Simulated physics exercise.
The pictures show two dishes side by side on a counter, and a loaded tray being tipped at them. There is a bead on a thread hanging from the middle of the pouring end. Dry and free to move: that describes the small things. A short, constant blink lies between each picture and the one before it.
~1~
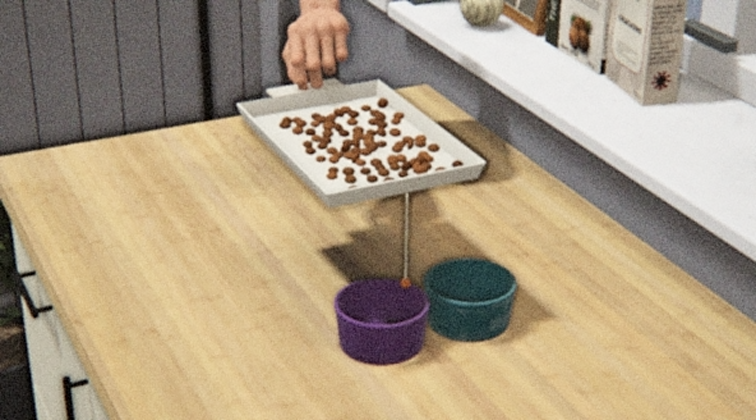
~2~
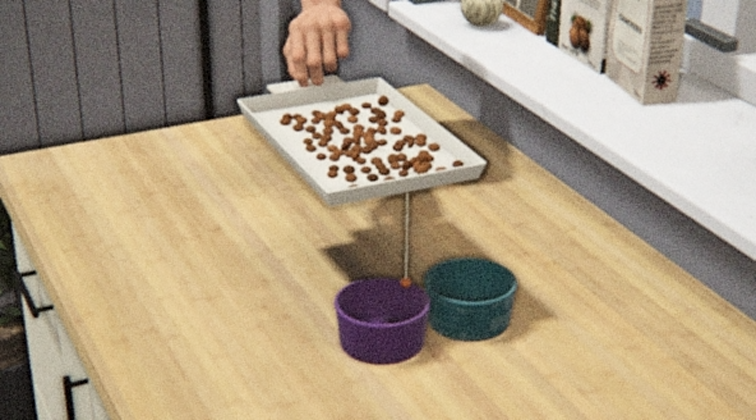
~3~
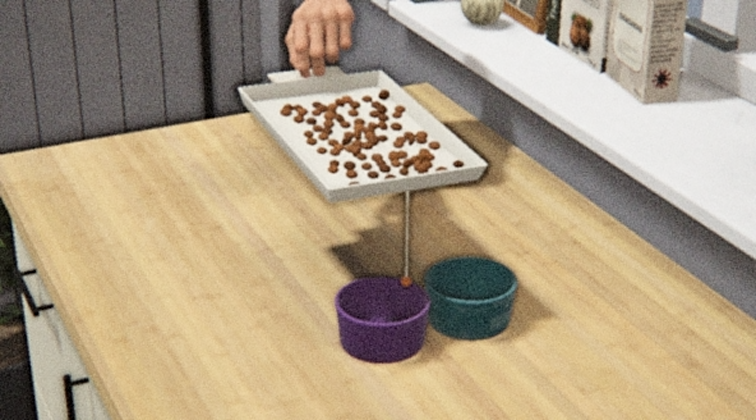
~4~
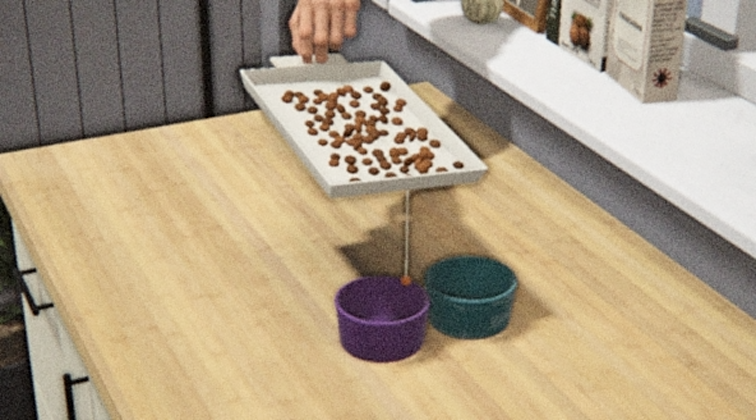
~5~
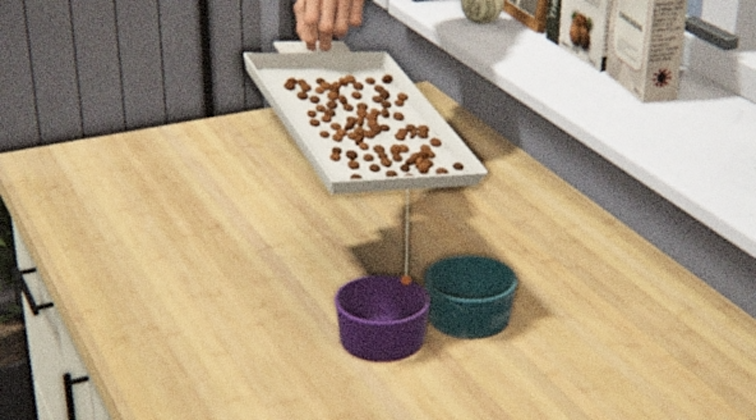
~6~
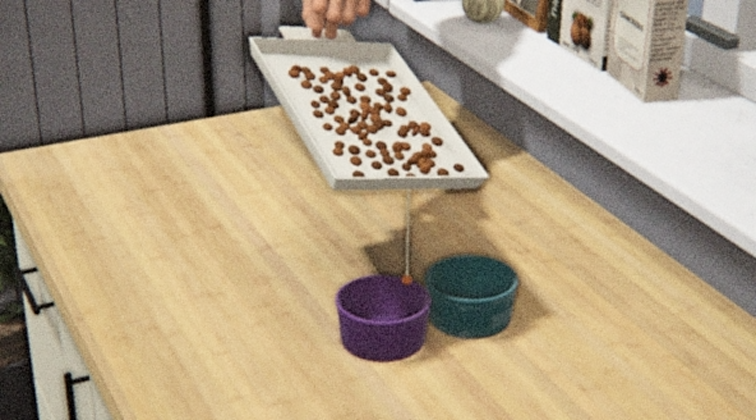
On a wooden kitchen counter, a hand held a white tray of small brown pieces above a purple dish and a teal one, then gradually raised the tray's far end, tilting it more steeply.
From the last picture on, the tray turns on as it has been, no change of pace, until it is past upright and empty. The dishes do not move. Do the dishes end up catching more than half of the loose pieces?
Yes.
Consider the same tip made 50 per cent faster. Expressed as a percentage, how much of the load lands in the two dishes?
That works out at some 90 per cent.
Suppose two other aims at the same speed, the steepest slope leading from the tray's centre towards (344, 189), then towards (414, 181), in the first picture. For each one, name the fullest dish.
The left-side dish, then the right-side dish.
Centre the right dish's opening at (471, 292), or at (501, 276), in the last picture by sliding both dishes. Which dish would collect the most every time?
In the first try it's the rightmost dish, and in the second it's the rightmost dish.
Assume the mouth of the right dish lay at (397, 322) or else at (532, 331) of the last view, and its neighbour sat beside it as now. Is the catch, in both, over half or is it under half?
Placing 1: A minority of it. Placing 2: A minority of it.
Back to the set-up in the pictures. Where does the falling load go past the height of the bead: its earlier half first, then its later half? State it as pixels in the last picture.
Early half (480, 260), late half (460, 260).
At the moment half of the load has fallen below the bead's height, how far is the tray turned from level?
Somewhere near 90 degrees, I'd say.
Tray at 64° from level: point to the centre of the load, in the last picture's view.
(449, 164).
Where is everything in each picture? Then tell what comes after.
In the first frame, corners of the pouring end (330, 191) and (478, 161), level; middle of the load (372, 147), bits of dog kibble; left dish (402, 341); right dish (491, 318); bead on its thread (405, 283).
In the second frame, corners of the pouring end (331, 189) and (479, 161), level; middle of the load (373, 145).
In the third frame, corners of the pouring end (332, 186) and (480, 163), tipped barely, lowest at the right corner; middle of the load (374, 141).
In the fourth frame, corners of the pouring end (334, 182) and (480, 166), tipped a little, lowest at the right corner; middle of the load (374, 135).
In the fifth frame, corners of the pouring end (336, 178) and (481, 170), tipped a little, lowest at the right corner; middle of the load (376, 130).
In the sixth frame, corners of the pouring end (339, 175) and (482, 173), tipped clearly, lowest at the right corner; middle of the load (379, 125); left dish (403, 337); right dish (493, 315).
Just after the last frame, tray tipped steeply; almost all on the tray; just a few in the air.
A moment on, tray tipped past a quarter turn; about a tenth on the tray; the larger part in the right dish; just a few outside both; about a tenth in the air.
Further on, tray tipped past a quarter turn; almost all in the right dish; just a few outside both.
When it is over, tray tipped past a quarter turn; not one in the left dish; almost all in the right dish; just a few outside both.
